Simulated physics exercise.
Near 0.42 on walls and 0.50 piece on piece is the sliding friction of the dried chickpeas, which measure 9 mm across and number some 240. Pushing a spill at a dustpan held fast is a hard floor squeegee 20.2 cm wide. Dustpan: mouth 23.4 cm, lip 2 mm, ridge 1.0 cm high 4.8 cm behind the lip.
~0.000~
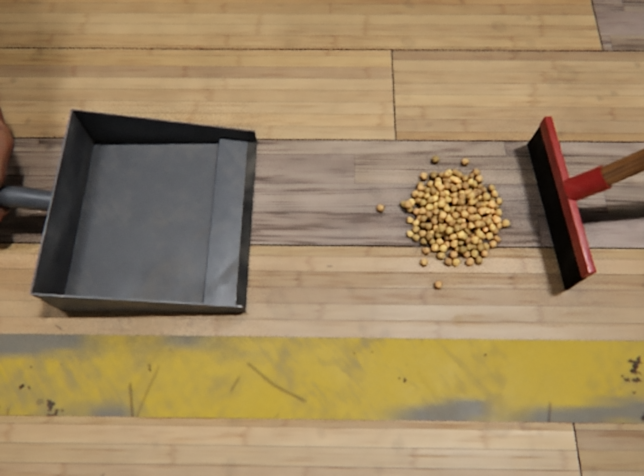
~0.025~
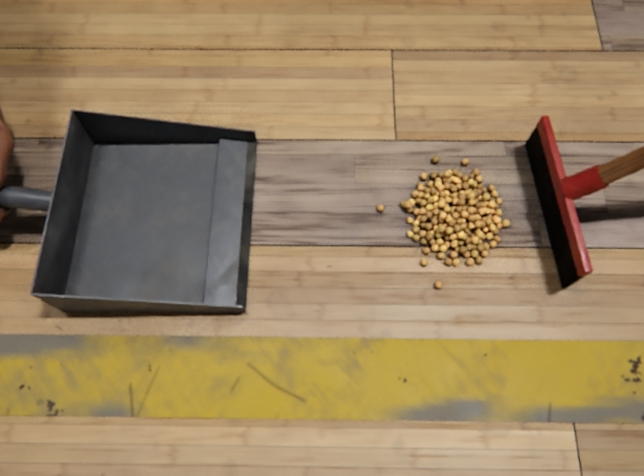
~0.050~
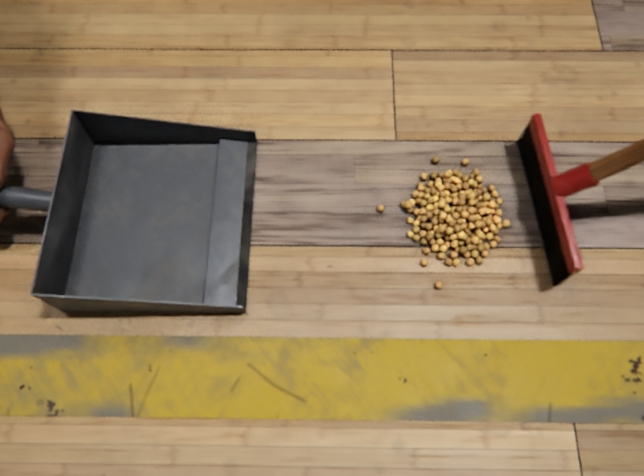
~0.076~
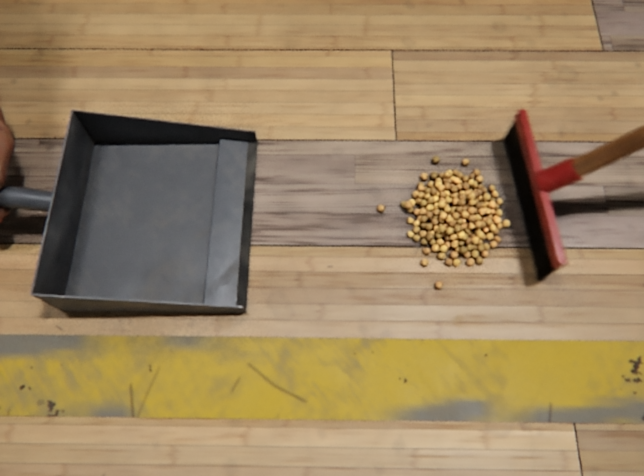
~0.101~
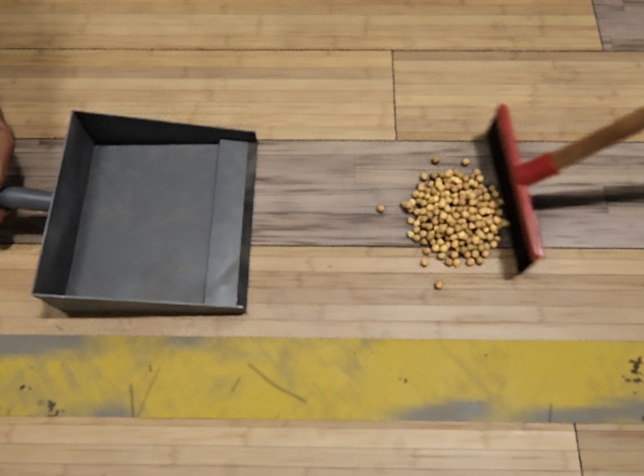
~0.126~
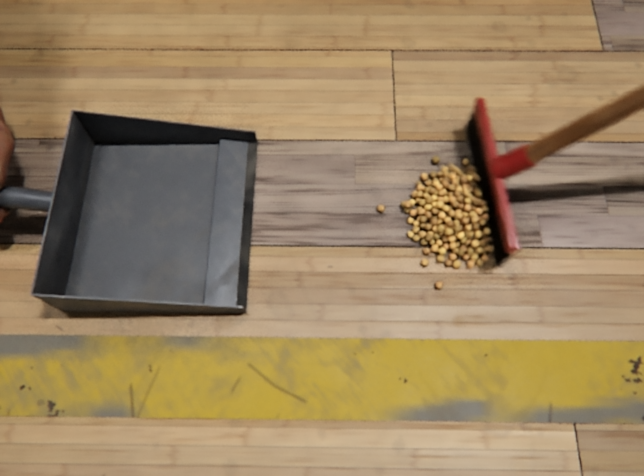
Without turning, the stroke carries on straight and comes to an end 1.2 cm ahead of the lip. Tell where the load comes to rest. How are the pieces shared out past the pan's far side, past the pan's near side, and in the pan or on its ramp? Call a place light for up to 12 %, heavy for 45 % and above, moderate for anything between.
Far side: Moderate; near side: Light; pan: Moderate.
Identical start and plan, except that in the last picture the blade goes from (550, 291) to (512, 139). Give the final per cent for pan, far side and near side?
Pan 20 % / far 0 % / near 30 %.
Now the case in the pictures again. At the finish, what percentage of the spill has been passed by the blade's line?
Estimate: Near 25 %.
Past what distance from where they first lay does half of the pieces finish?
It comes to some 28 cm.
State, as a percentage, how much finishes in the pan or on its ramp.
I reckon around 30 in a hundred.
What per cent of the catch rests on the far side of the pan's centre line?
Some 90 per cent.
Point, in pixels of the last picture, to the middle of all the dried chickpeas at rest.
My guess is close to (252, 188).
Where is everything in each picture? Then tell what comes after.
The first frame shows blade from (587, 273) to (545, 124), moved 0.0 cm, 0 of the pieces shifted so far; middle of the pieces at (454, 214); pan at (150, 220).
The second frame shows blade from (584, 272) to (542, 124), moved 0.4 cm, 0 of the pieces shifted so far; middle of the pieces at (454, 214).
The third frame shows blade from (574, 269) to (534, 121), moved 1.4 cm, 0 of the pieces shifted so far; middle of the pieces at (454, 214).
The fourth frame shows blade from (558, 264) to (520, 117), moved 3.2 cm, 0 of the pieces shifted so far; middle of the pieces at (454, 215).
The fifth frame shows blade from (536, 257) to (500, 112), moved 5.7 cm, 0 of the pieces shifted so far; middle of the pieces at (454, 215).
The sixth frame shows blade from (512, 249) to (479, 106), moved 8.5 cm, 135 of the pieces shifted so far; middle of the pieces at (449, 216); pan at (150, 221). The blade's pace is about 1.12 m/s, heading 19 degrees away from the viewer's side.
Then, at 0.26 s, middle of the blade 15 cm from the lip; 0 % over the lip, far side 5 %, near side 0 %.
After 0.36 s, middle of the blade 5 cm from the lip; 0 % over the lip, far side 20 %, near side 5 %.
Then, at 0.58 s, middle of the blade 2 cm from the lip; 30 % over the lip, far side 20 %, near side 10 %.
In the end, at 1.4 s, far side 20 %, near side 10 %, pan 30 %, in front of the lip or behind the blade 40 %.
